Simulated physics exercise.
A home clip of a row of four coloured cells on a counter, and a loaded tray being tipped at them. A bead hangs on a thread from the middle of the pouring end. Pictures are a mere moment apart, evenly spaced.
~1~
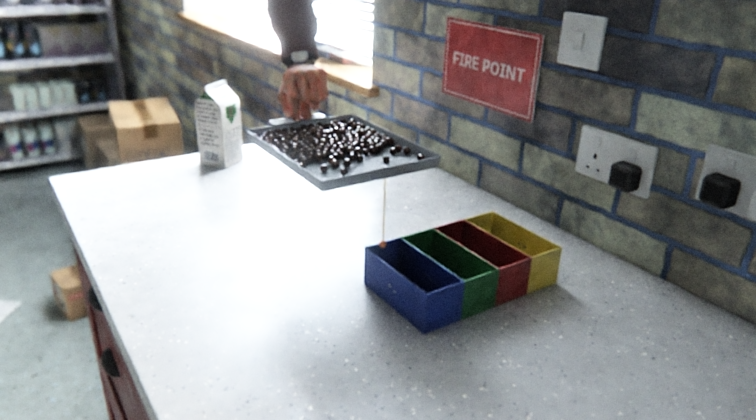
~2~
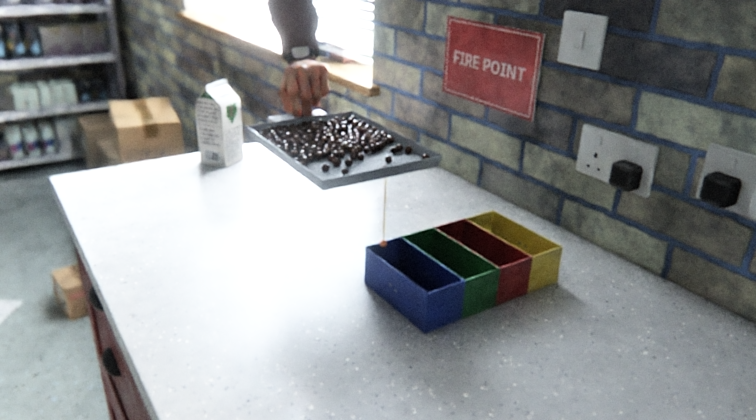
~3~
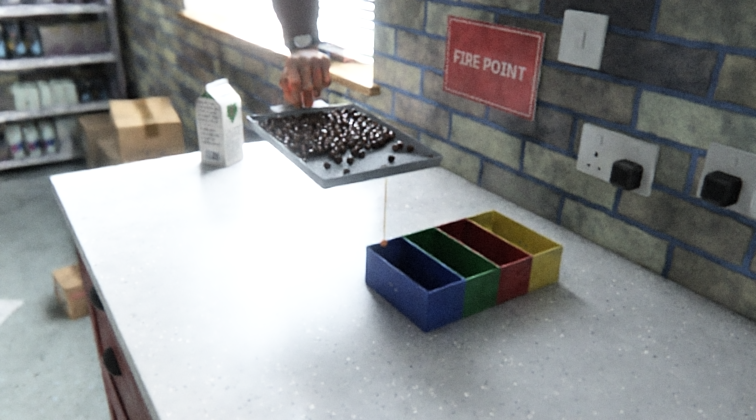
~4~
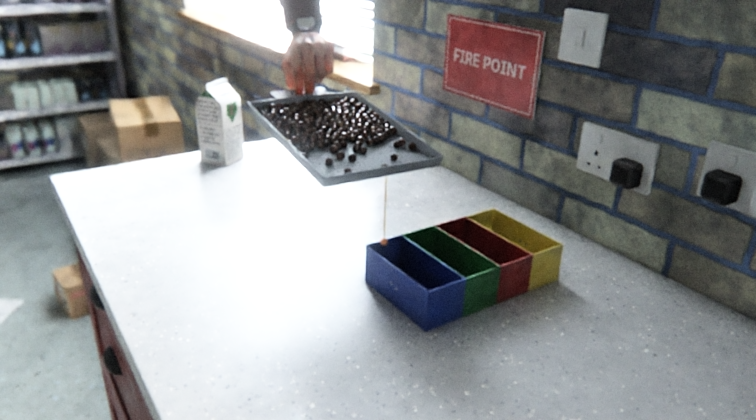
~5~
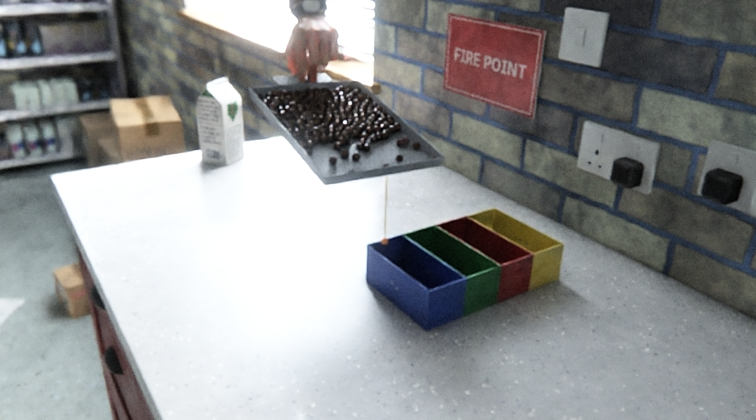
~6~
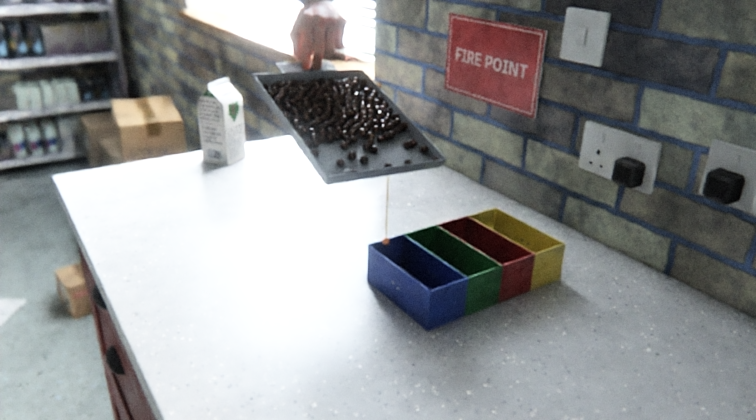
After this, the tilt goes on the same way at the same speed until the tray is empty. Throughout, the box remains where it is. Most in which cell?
Green cell.
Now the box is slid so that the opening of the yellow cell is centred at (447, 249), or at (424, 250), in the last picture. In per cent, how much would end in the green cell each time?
Trial 1 around 20 percent, trial 2 around 10 percent.
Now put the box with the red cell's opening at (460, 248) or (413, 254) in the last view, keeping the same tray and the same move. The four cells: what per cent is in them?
Roughly 90 % and then 90 %.
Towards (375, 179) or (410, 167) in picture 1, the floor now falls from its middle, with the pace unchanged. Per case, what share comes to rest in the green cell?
I'd put it at some 10 % and then some 70 %.
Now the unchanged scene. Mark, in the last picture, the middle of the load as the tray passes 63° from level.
Near (407, 166).
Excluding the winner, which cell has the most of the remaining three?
The answer would be the cell in blue.
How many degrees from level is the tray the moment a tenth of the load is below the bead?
Angle: Close to 60°.
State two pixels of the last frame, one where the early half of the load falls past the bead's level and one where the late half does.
At (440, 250) for the first part, then at (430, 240) for the others.
Shortly afterwards, tray tipped steeply; near two thirds on the tray; a little in the green cell; a little in the blue cell; only a few in the red cell; near a quarter falling or outside the box.
Next, tray tipped past a quarter turn; a little on the tray; near a third in the green cell; near a quarter in the blue cell; a little in the red cell; near a third falling or outside the box.
Some moments later, tray tipped past a quarter turn; near a third in the green cell; near a quarter in the blue cell; only a few in the red cell; only a few in the yellow cell; near a quarter falling or outside the box.
In the end, tray tipped past a quarter turn; near a third in the green cell; near a quarter in the blue cell; only a few in the red cell; only a few in the yellow cell; near a quarter outside the box.
